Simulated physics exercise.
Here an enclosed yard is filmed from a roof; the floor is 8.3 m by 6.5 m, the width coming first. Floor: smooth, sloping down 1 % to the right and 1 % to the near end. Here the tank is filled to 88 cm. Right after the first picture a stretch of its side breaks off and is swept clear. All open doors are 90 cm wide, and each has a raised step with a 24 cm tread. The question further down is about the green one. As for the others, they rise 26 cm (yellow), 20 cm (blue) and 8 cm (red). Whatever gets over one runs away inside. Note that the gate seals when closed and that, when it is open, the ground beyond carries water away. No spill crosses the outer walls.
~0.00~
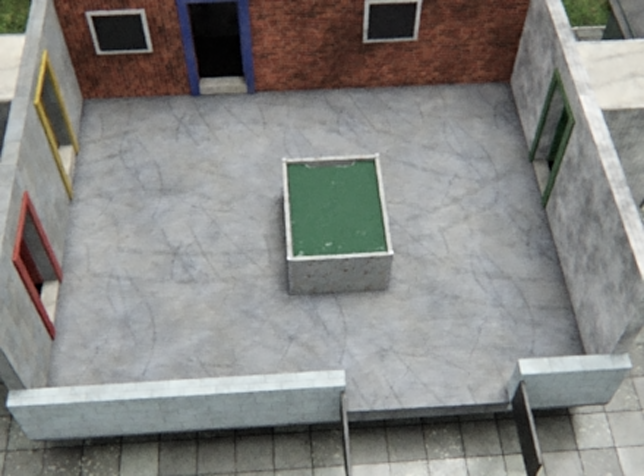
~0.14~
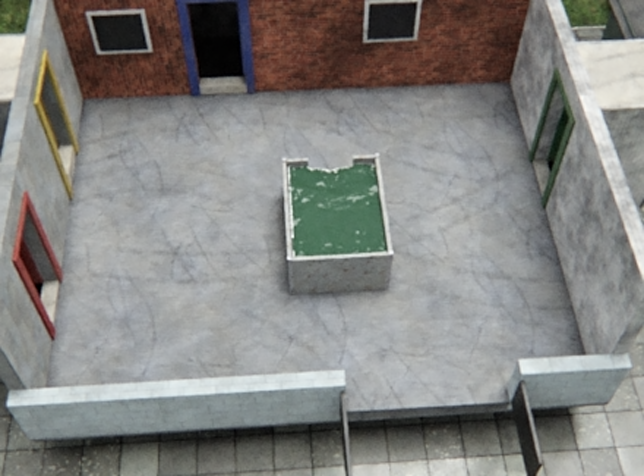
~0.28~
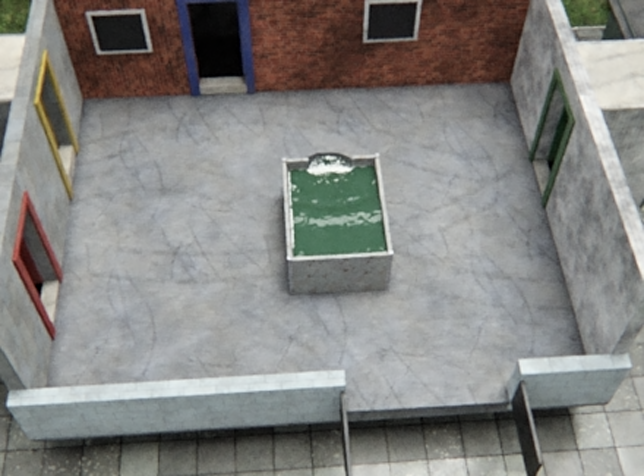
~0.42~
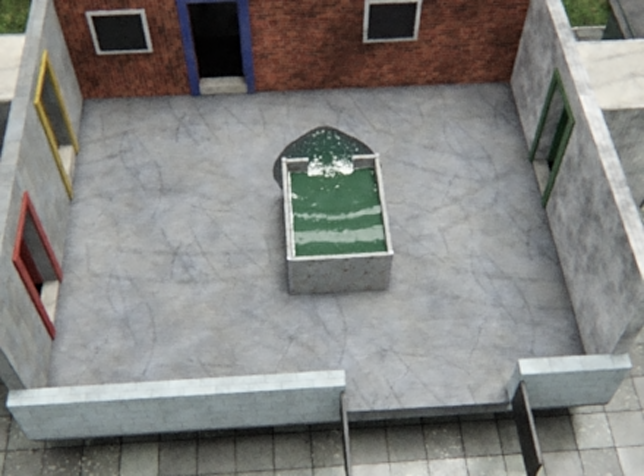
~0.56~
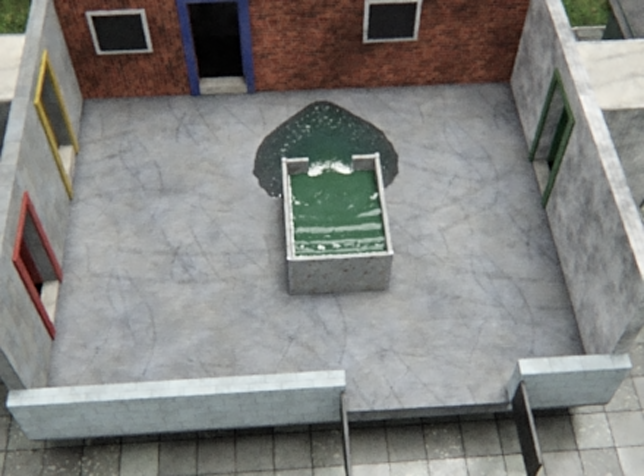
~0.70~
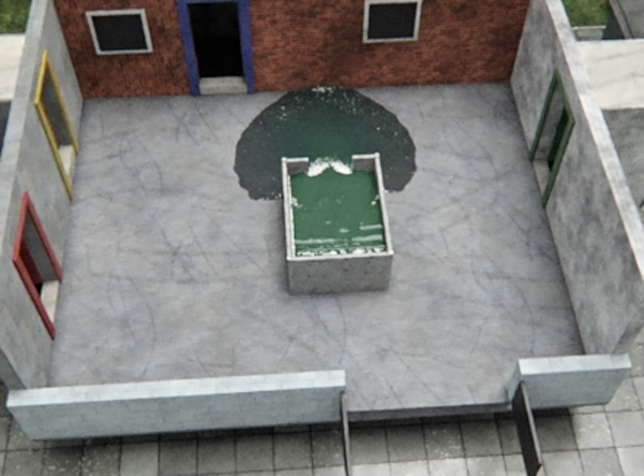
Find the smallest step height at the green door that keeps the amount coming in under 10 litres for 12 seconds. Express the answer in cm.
The smallest height is roughly 6 cm.
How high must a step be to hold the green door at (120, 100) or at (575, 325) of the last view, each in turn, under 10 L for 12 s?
About 10.0 cm, then about 8.5 cm.
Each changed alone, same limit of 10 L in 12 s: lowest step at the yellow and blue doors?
About 7.5 cm at yellow and about 14.5 cm at blue.
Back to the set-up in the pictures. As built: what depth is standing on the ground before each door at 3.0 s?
Yellow door 4 cm, blue door 13 cm, red door 0 cm, green door 4 cm.
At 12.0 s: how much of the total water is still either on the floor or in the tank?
Something near 86 out of a hundred parts.
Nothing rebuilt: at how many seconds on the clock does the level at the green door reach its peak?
Near 5.5 s.
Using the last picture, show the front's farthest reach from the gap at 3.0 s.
Lab note: Front tip approx. at (84, 99).
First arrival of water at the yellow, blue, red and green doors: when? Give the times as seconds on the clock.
Arrival times - yellow: 2.8 s; blue: 1.1 s; red: 4.0 s; green: 2.8 s.
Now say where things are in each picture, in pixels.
Still water, 88 cm deep, in the tank at (335, 208); the green door at (550, 144) is dry, in the first picture.
The gap is on the far side, the front 0.4 m out at a hidden place; the back of the tank holds 88 cm, in the second picture.
The gap is on the far side, the front 0.9 m out at (315, 158); the back of the tank holds 88 cm, in the third picture.
Water pours out on the far side and has run 1.5 m, to (319, 131); about 8 cm deep outside, 87 cm at the back, in the fourth picture.
Water pours out on the far side and has run 2.2 m, to (317, 105); about 5 cm deep outside, 79 cm at the back, in the fifth picture.
Water pours out on the far side and has run 2.6 m, to (346, 89); about 4 cm deep outside, 74 cm at the back; 2.4 m in a straight line remain to the green door at (550, 144), in the sixth picture.
After 1.4 s water covers 20 % of the floor, deepest (48 cm) near (328, 191); it has not reached the green door.
After 3.0 s water covers 30 % of the floor, deepest (31 cm) near (328, 191); 4 cm at the green door, 0 litres in over its 8 cm step.
After 12.0 s water covers 95 % of the floor, deepest (12 cm) near (594, 382); 5 cm at the green door, 2 litres in over its 8 cm step.
At the green door as built, the water arrived by 2.8 s and peaked near 9 cm at 5.6 s.
Run again over the same 12 s with other heights there, 22 litres in over 5 cm, 5 litres over 7 cm. The limit of 10 litres is kept from about 6 cm up.
